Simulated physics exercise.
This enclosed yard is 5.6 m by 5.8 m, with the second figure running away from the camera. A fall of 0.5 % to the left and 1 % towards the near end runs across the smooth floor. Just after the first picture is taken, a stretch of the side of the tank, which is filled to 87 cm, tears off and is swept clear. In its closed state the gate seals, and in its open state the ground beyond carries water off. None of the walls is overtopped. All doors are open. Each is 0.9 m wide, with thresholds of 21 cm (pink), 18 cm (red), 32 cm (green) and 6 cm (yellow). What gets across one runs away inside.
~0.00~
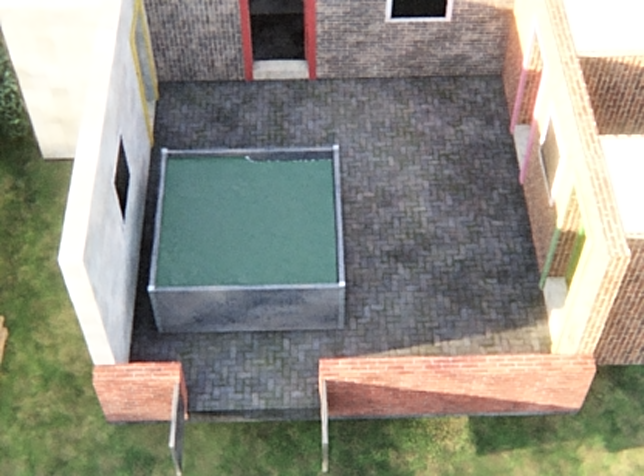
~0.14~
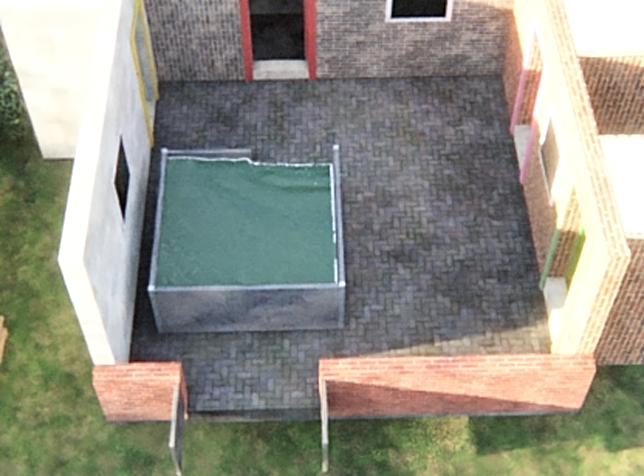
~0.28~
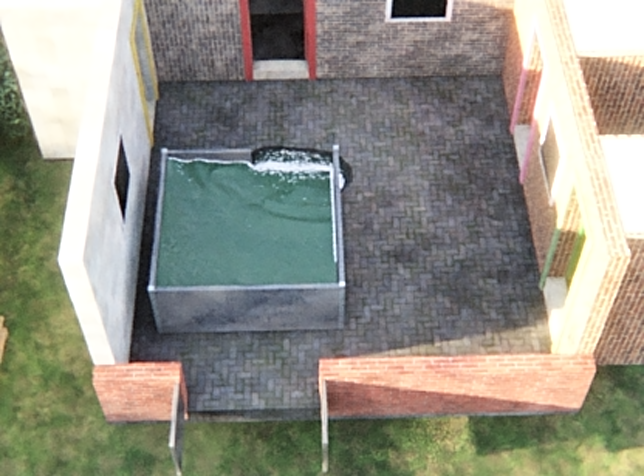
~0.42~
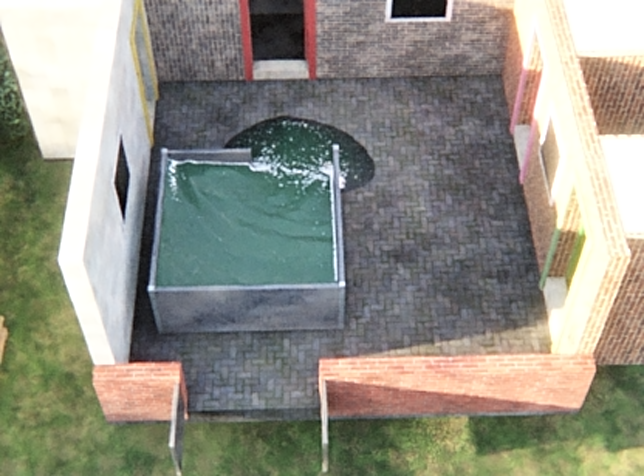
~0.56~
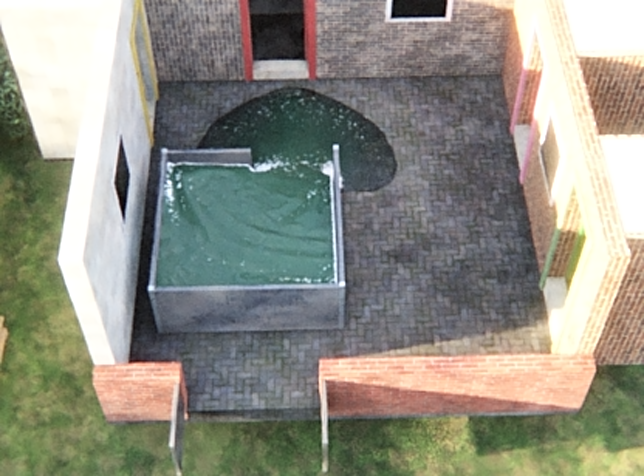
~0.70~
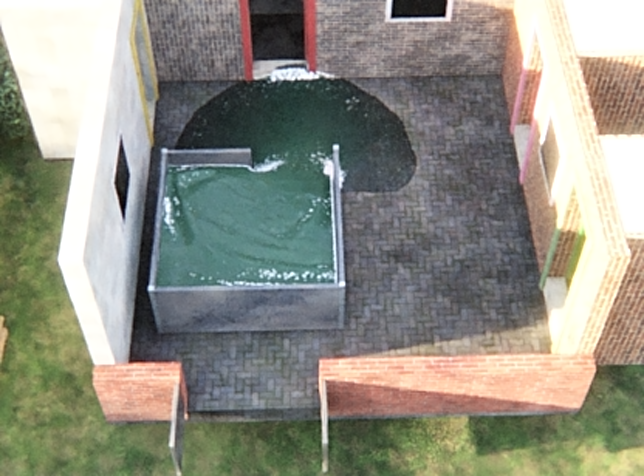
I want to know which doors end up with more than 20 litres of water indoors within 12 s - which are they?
The pink door lets in less than the cap. The red door lets in more than the cap. The green door lets in less than the cap. The yellow door lets in more than the cap.
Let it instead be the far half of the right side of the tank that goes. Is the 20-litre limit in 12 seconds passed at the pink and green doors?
Pink beyond, green short.
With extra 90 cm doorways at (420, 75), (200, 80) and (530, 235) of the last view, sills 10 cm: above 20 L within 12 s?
Well, the first is on the high side, the second is on the high side, and the third is on the low side.
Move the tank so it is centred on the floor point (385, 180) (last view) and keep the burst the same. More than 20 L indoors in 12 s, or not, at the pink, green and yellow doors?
Compared with that limit, pink falls short, green falls short and yellow overshoots.
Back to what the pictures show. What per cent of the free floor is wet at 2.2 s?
Near 40 per cent is wet.
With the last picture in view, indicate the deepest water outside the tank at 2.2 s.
Roughly at pixel (503, 80).
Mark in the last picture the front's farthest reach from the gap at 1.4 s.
Roughly at pixel (459, 81).
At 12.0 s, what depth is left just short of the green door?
Roughly 13.0 centimetres.
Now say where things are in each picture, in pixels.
The first frame shows the tank at (249, 219) is whole and still, 87 cm deep.
In the second frame, water pours out on the tank's far side and has run 0.7 m, to a hidden place; typically 7 cm deep outside, 87 cm at the tank's back.
In the third frame, water pours out on the tank's far side and has run 1.0 m, to a hidden place; typically 12 cm deep outside, 87 cm at the tank's back.
In the fourth frame, the front is at (281, 120), 1.5 m from the gap on the tank's far side; 2.5 m2 of floor is under water; 87 cm left at the back of the tank.
In the fifth frame, water pours out on the tank's far side and has run 2.2 m, to (288, 90); typically 6 cm deep outside, 86 cm at the tank's back.
In the sixth frame, the front is at (303, 66), 2.5 m from the gap on the tank's far side; 6.5 m2 of floor is under water; 79 cm left at the back of the tank.
After 1.4 s water covers 35 % of the floor and is deepest (48 cm) near (305, 187); pink door not reached, red door 41 cm at the sill, 98 L in, green door not reached, yellow door 8 cm at the sill, 0 L in.
After 2.2 s water covers 40 % of the floor and is deepest (51 cm) near (503, 80); pink door 5 cm at the sill, 0 L in, red door 41 cm at the sill, 234 L in, green door not reached, yellow door 17 cm at the sill, 13 L in.
After 3.5 s water covers 65 % of the floor and is deepest (32 cm) near (482, 89); pink door 18 cm at the sill, 0 L in, red door 28 cm at the sill, 352 L in, green door 4 cm at the sill, 0 L in, yellow door 19 cm at the sill, 102 L in.
After 7.0 s water covers 95 % of the floor and is deepest (21 cm) near (126, 395); pink door 13 cm at the sill, 0 L in, red door 17 cm at the sill, 410 L in, green door 7 cm at the sill, 0 L in, yellow door 15 cm at the sill, 303 L in.
After 12.0 s water covers 100 % of the floor and is deepest (17 cm) near (126, 395); pink door 8 cm at the sill, 0 L in, red door 9 cm at the sill, 410 L in, green door 13 cm at the sill, 0 L in, yellow door 10 cm at the sill, 410 L in.
